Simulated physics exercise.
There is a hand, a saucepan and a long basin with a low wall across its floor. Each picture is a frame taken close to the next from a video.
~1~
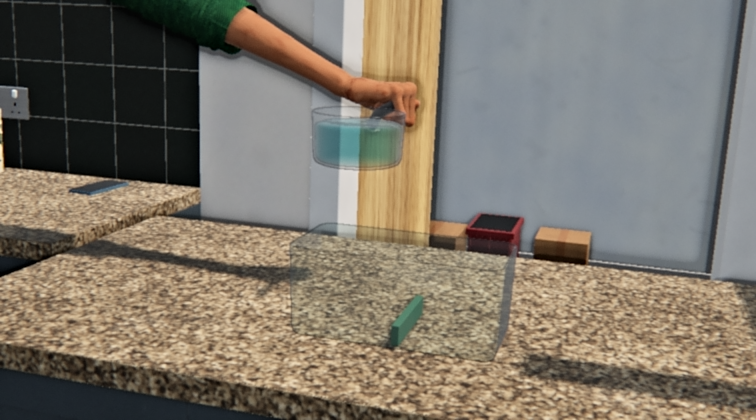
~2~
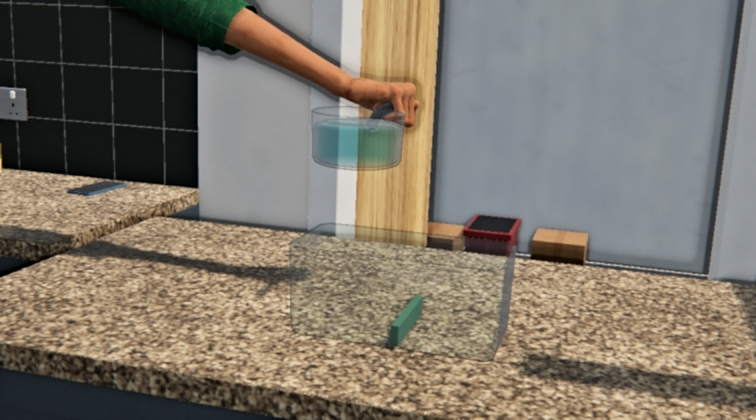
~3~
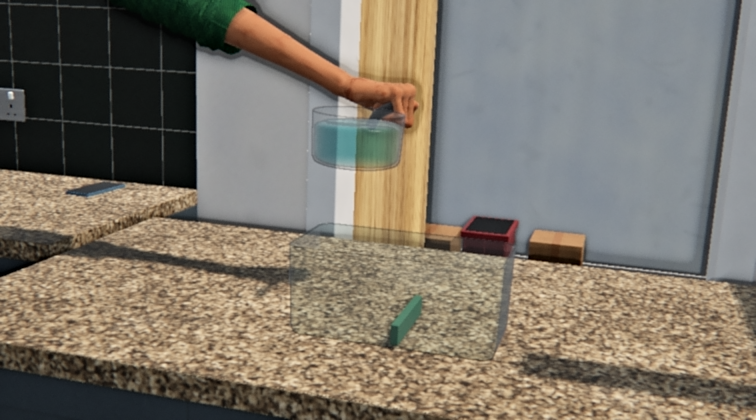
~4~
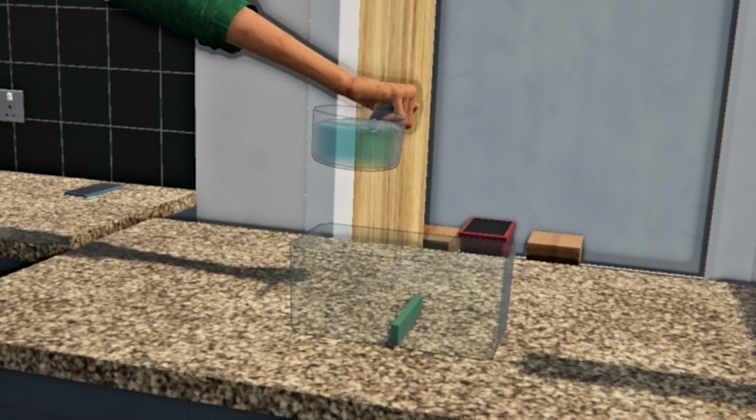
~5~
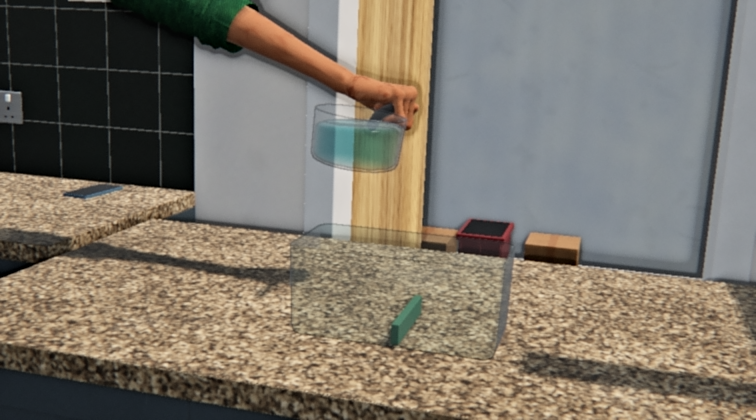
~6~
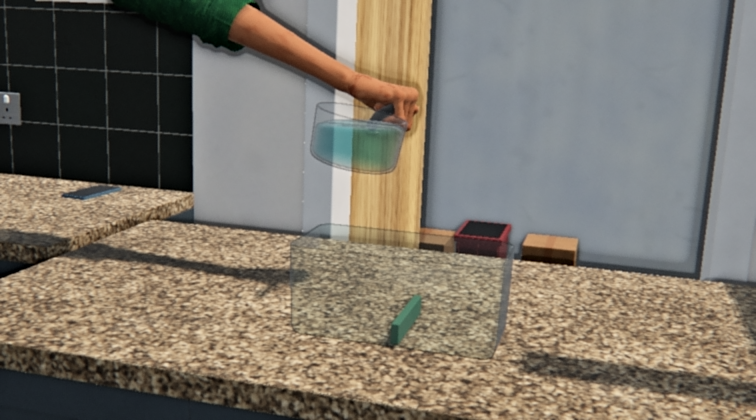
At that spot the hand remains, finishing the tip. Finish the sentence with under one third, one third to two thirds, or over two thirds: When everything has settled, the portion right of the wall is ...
When everything has settled, the portion right of the wall is over two thirds.
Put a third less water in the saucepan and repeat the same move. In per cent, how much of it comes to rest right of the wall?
85 %.
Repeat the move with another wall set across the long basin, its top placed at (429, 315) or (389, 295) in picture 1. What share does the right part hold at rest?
The first placement gives around 65 percent, the second 100 percent.
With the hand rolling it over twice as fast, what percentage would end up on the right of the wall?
Roughly 75 per cent ends up there.
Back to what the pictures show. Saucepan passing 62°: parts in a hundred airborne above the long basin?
Near 30 in a hundred.
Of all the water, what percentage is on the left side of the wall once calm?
Share approx. 15 %.
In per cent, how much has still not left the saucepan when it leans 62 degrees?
Roughly 60 in a hundred.
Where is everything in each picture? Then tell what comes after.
It leans 0°; its right rim is at (403, 117); the water meets the walls at (319, 120) and (402, 127); the long basin's rim runs from (306, 235) to (511, 259); the wall's top is at (408, 311), in the first frame.
It leans 0°; its right rim is at (403, 117); the water meets the walls at (319, 121) and (401, 127), in the second frame.
It leans 2°; its right rim is at (403, 118); the water meets the walls at (319, 121) and (401, 128), in the third frame.
It leans 4°; its right rim is at (404, 120); the water meets the walls at (319, 121) and (402, 128), in the fourth frame.
It leans 6°; its right rim is at (404, 123); the water meets the walls at (319, 121) and (403, 128), in the fifth frame.
It leans 10°; its right rim is at (405, 126); the water meets the walls at (319, 122) and (403, 129), in the sixth frame.
A moment on, the saucepan is tipped part way and 61 per cent is still to pour, 1 is left of the wall and 11 right of it.
Next, the saucepan is tipped right over and 9 per cent is still to pour, 7 is left of the wall and 74 right of it.
Then the saucepan is tipped right over and 0 per cent is still to pour, 13 is left of the wall and 86 right of it.
Later the saucepan is tipped right over and 0 per cent is still to pour, 15 is left of the wall and 85 right of it.
Finally, 15 per cent lies left of the wall, 84 right of it and 1 outside.
